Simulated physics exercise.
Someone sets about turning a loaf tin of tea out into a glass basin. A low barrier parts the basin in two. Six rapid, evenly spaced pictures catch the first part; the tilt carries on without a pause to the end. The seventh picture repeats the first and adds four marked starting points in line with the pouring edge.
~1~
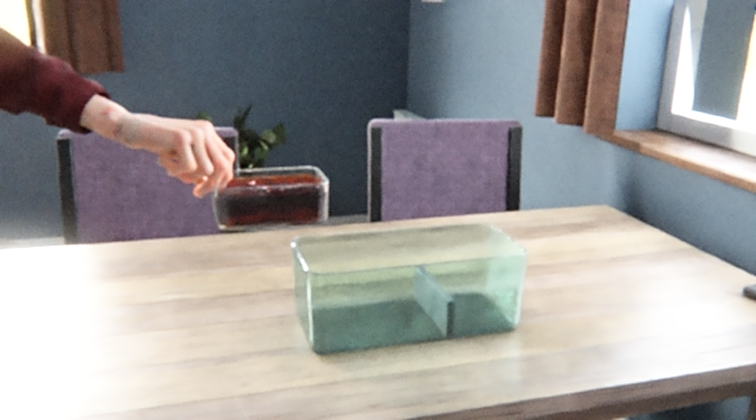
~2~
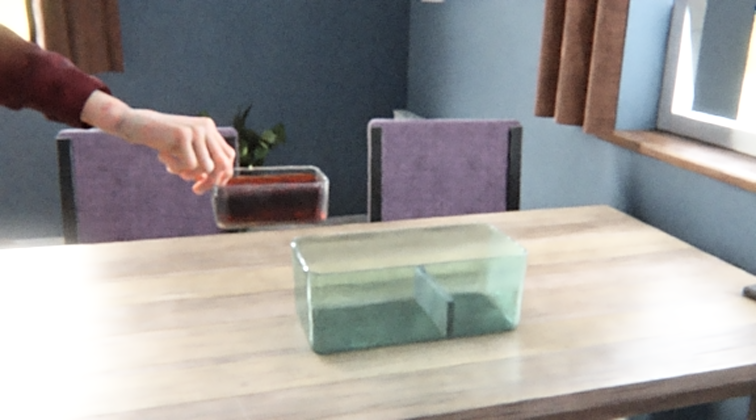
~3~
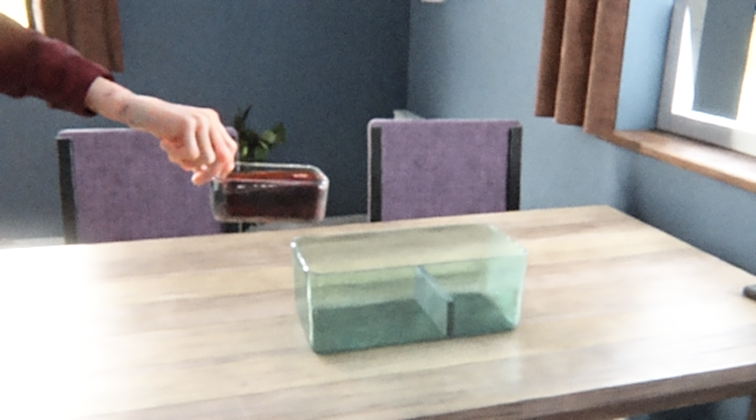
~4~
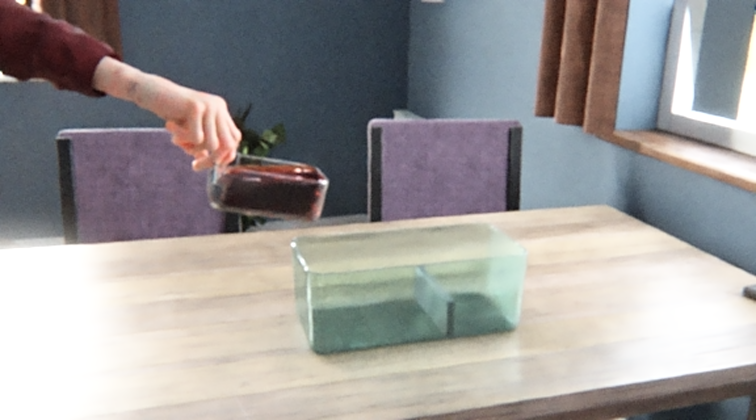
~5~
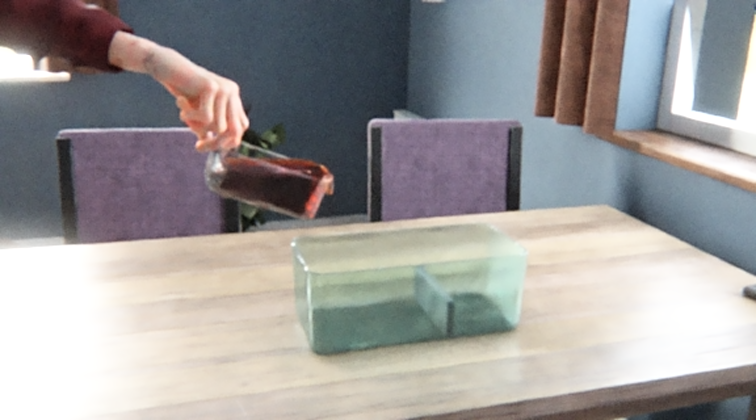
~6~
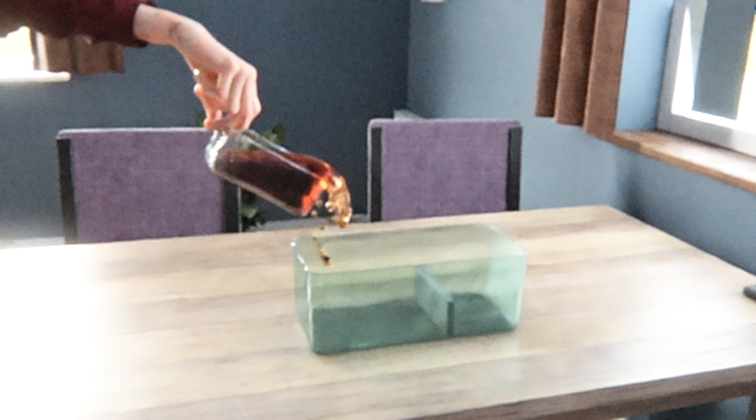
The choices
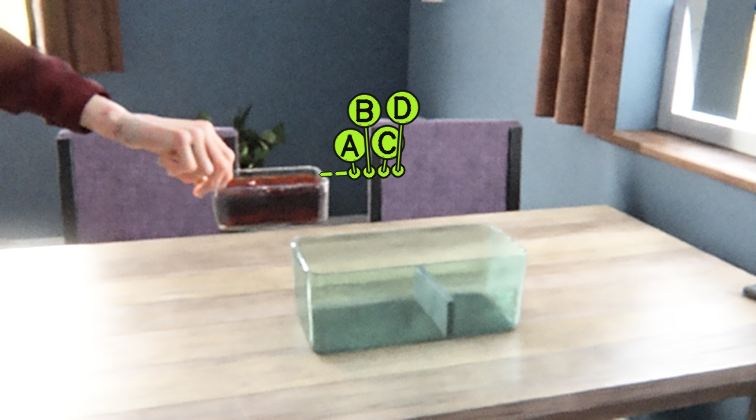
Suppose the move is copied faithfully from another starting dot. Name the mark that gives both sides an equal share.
Use spot B.
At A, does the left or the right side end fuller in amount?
The left one.
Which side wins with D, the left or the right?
The right one.
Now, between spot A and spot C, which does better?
Spot C.
On the marked copy, A at (354, 172); B at (369, 171); C at (383, 171); D at (397, 170).
For spot A, about 83 % ends left of the wall and 15 % right of it.
For spot B, about 48 % ends left of the wall and 50 % right of it.
For spot C, about 29 % ends left of the wall and 70 % right of it.
For spot D, about 11 % ends left of the wall and 88 % right of it.
